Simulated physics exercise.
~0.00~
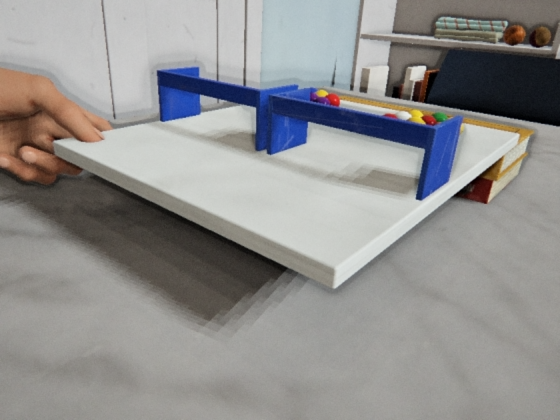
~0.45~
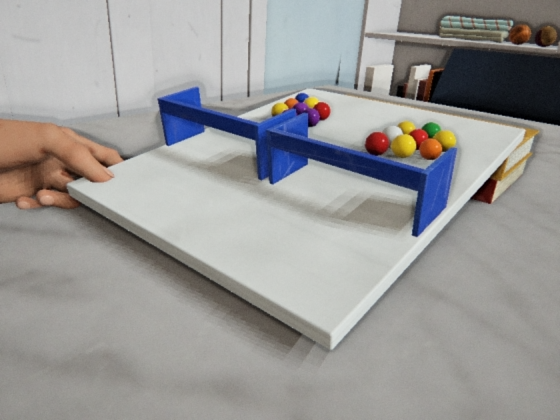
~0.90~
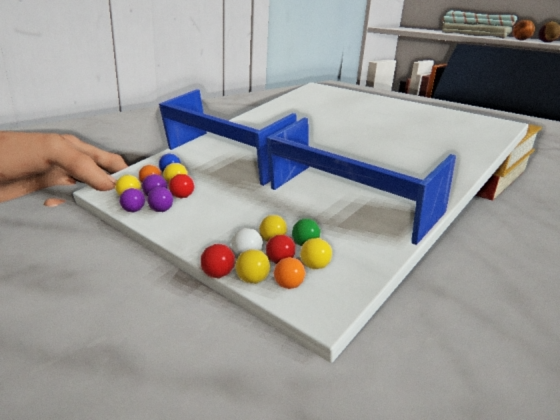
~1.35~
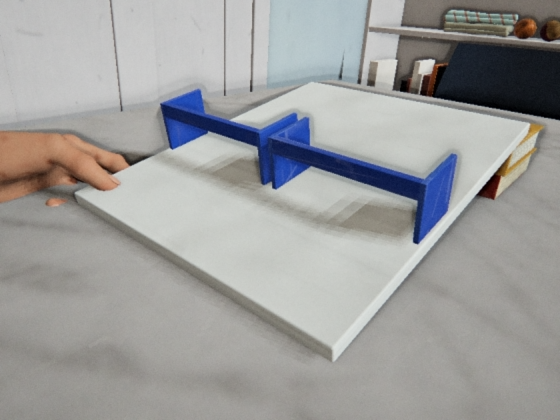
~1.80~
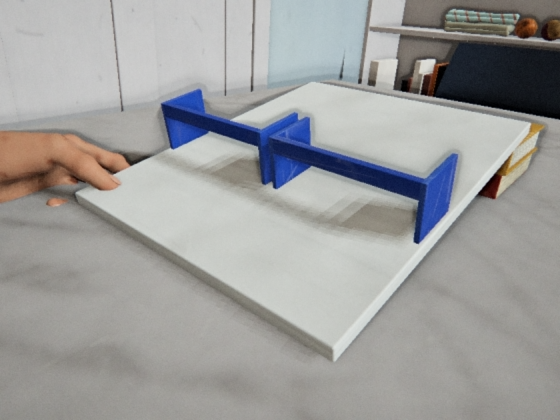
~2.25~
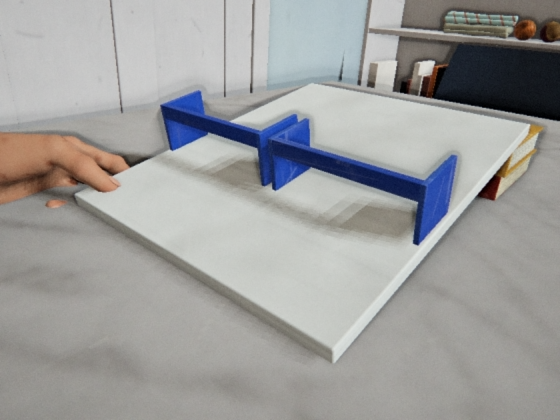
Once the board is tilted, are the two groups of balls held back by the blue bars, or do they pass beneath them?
Both groups pass beneath the blue bars. They roll on down the slope, and no balls are left on the board at the end.
